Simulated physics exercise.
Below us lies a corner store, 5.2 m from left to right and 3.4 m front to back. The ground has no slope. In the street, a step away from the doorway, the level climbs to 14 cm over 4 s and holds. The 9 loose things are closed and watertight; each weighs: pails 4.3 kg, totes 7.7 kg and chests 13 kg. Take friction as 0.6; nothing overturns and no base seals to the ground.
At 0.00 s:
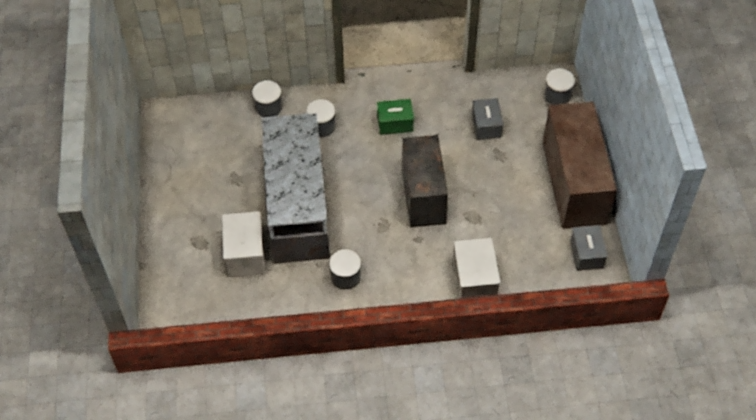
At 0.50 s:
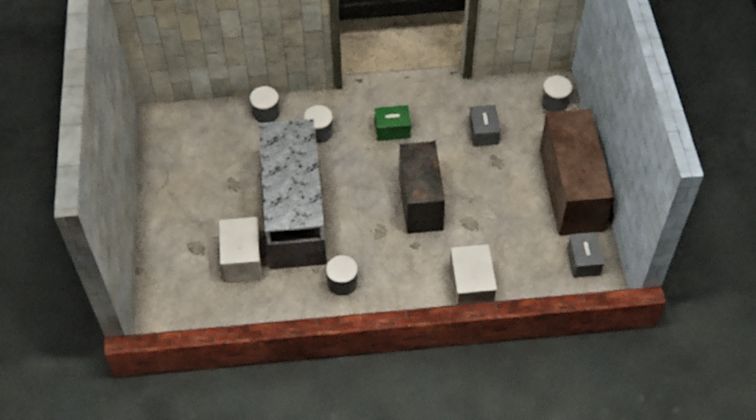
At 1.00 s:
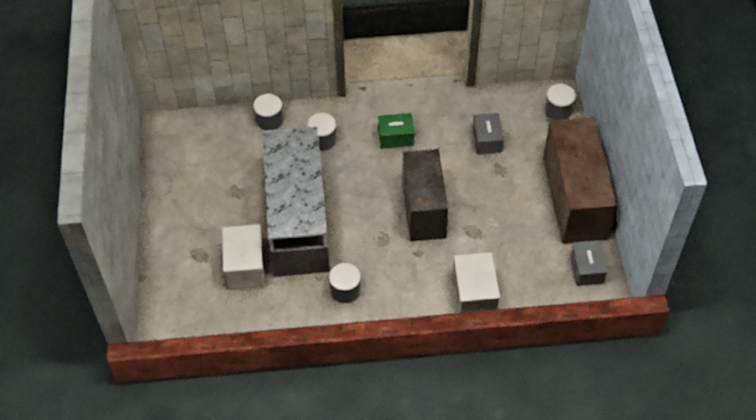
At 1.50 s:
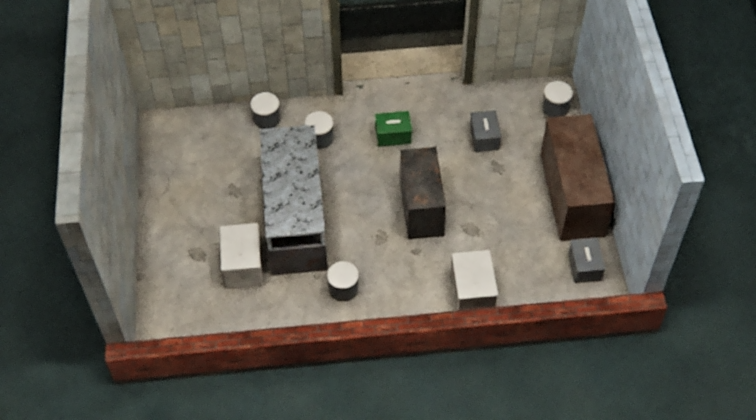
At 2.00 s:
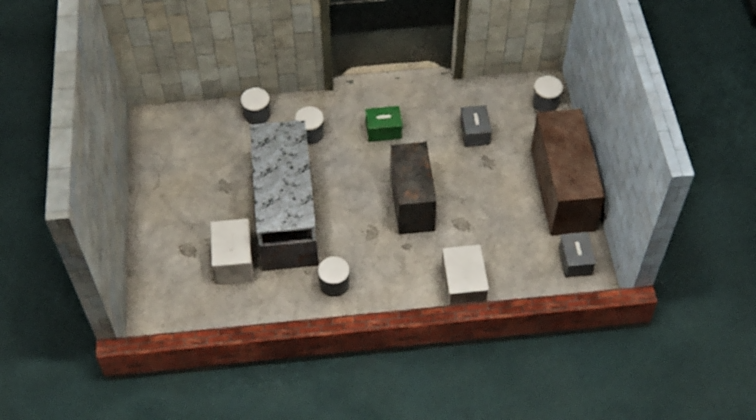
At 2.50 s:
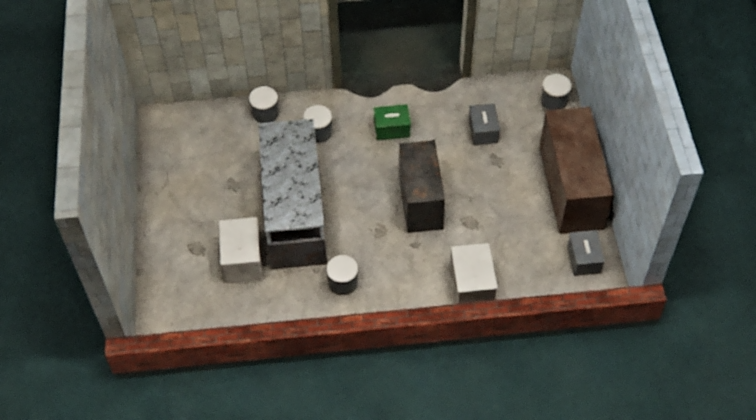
At first, pale paving surrounds a small store room holding a green box, grey boxes, white-topped drums and larger blocks. Then dark water covers the ground outside and creeps across the doorway's pale threshold to its inner edge, while the view shifts slightly and nothing inside the room moves.
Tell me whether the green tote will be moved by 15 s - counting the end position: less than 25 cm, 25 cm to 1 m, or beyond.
Green tote gets carried off.
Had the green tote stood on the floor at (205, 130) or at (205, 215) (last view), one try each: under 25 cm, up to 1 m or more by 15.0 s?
In that order: It barely shifts; it barely shifts.
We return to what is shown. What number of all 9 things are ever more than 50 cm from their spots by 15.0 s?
I count 5.
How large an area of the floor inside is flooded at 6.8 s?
Some 10.5 m2.
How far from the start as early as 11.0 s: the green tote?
About 250 cm.
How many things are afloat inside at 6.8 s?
At that moment 0.
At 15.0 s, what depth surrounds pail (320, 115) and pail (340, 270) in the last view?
Roughly 5 and 3 cm.
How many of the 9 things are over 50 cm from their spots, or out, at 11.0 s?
I count 3.
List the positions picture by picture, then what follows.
The green tote at (395, 110), on the bottom; water covers 0.0 m2; 0 of 9 have shifted, in the first frame.
The green tote at (393, 116) rests on the ground; water covers 0.0 m2; 0 of 9 have shifted, in the second frame.
The green tote at (396, 124) rests on the ground; water covers 0.0 m2; 0 of 9 have shifted, in the third frame.
The green tote at (393, 122) rests on the ground; 0.0 m2 under water; 0 of 9 have shifted, in the fourth frame.
The green tote at (384, 117), on the bottom; water covers 0.0 m2; 0 of 9 have shifted, in the fifth frame.
The green tote at (392, 116), on the bottom; water covers 0.1 m2; 0 of 9 have shifted, in the sixth frame.
After 3.5 s the green tote is near (392, 117), 0.0 m from its start, aground; 0 afloat.
After 6.8 s the green tote is near (362, 209), 1.3 m from its start, aground; 0 afloat.
After 11.0 s the green tote is near (435, 301), 2.5 m from its start, afloat; 4 afloat.
After 15.0 s the green tote is near (412, 232), 1.6 m from its start, afloat; 6 afloat.
